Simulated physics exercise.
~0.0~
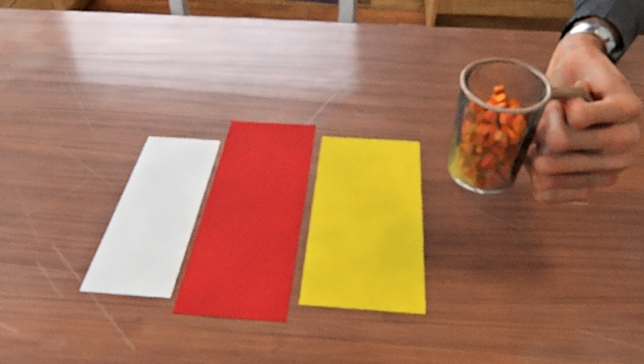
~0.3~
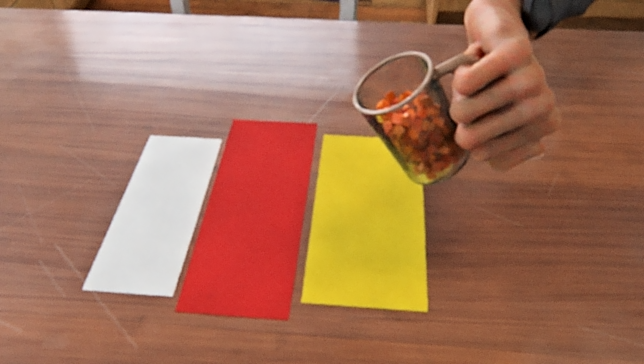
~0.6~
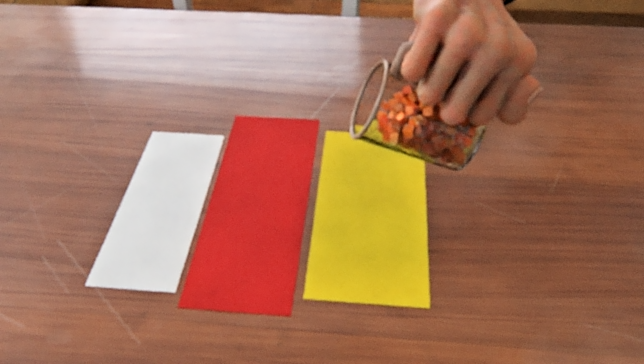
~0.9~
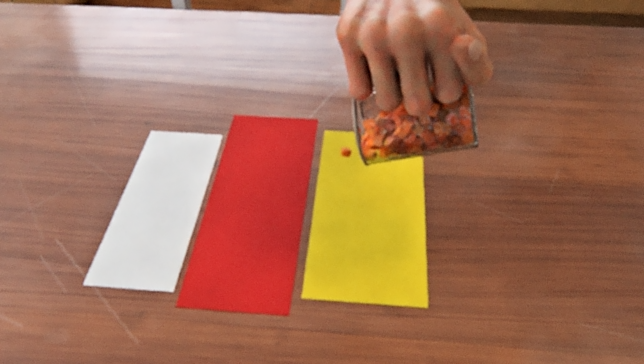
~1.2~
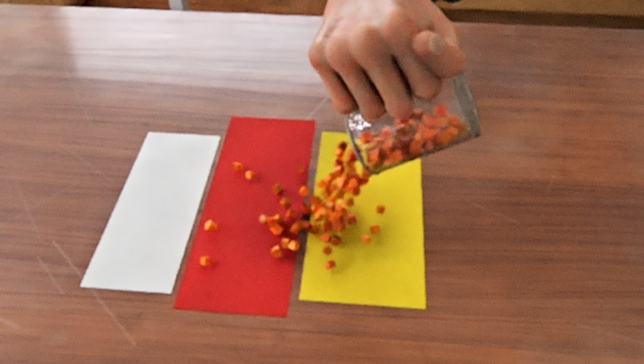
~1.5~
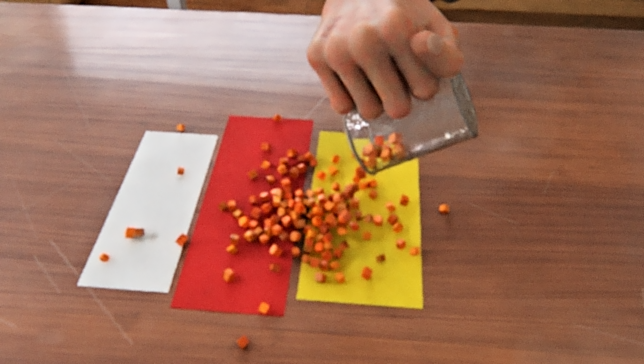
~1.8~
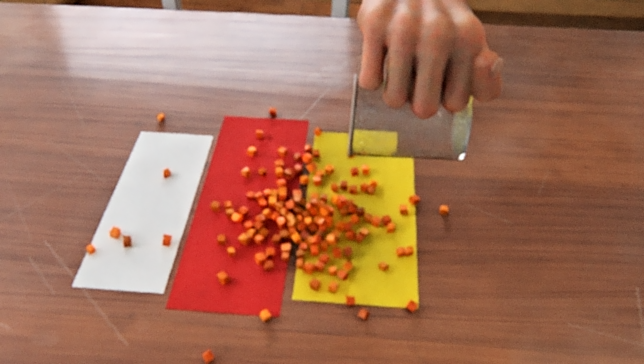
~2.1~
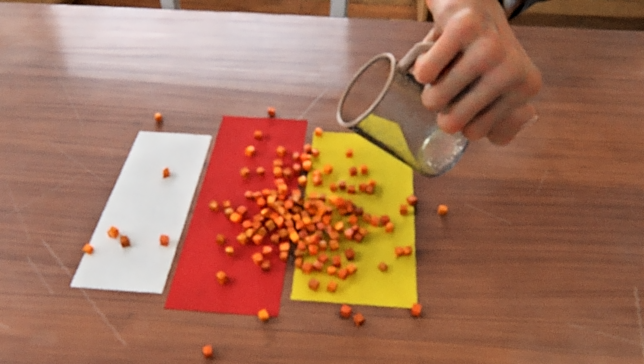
We see a hand tip a clear cup of small orange cubes over white, red and yellow mats on a wooden table, spilling them out, then turn the emptied cup partly back up. Most cubes rest on the yellow and red mats, with a few on the white mat and bare table.
